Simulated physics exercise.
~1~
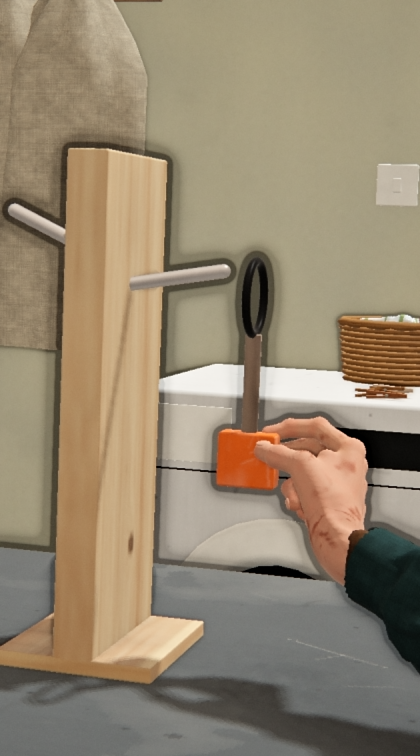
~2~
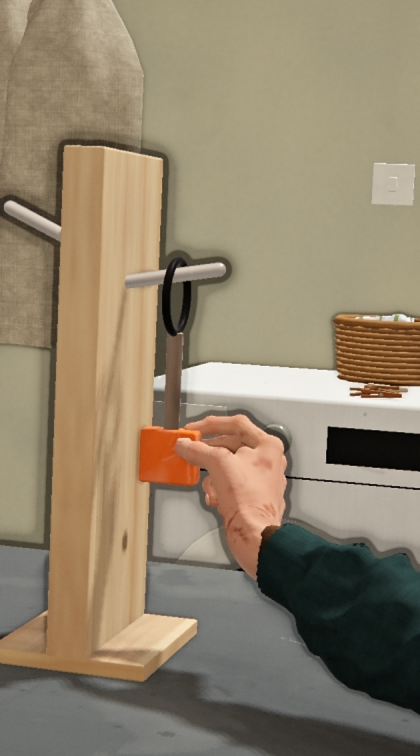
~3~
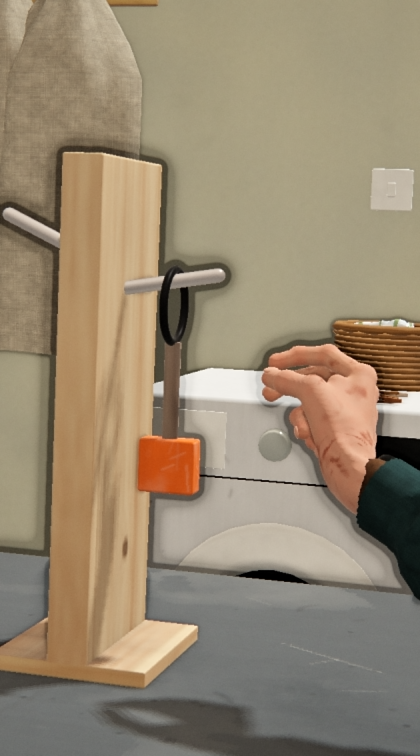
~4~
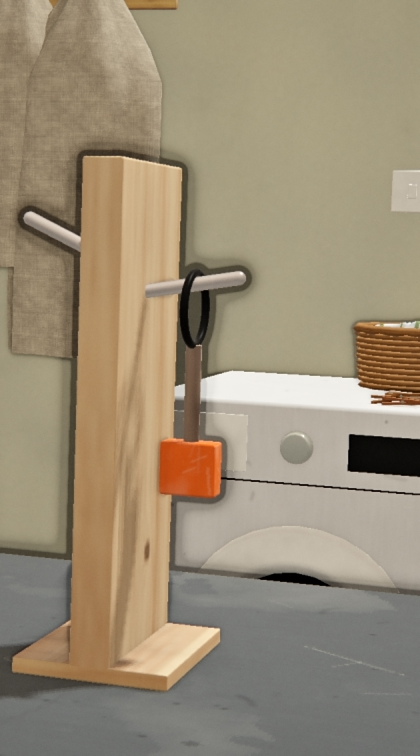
An orange brush with a black ring, held in someone's hand, moved left until its ring looped over a metal peg on a wooden stand. The hand let go and drew back out of sight, and the brush stayed hanging from the peg.
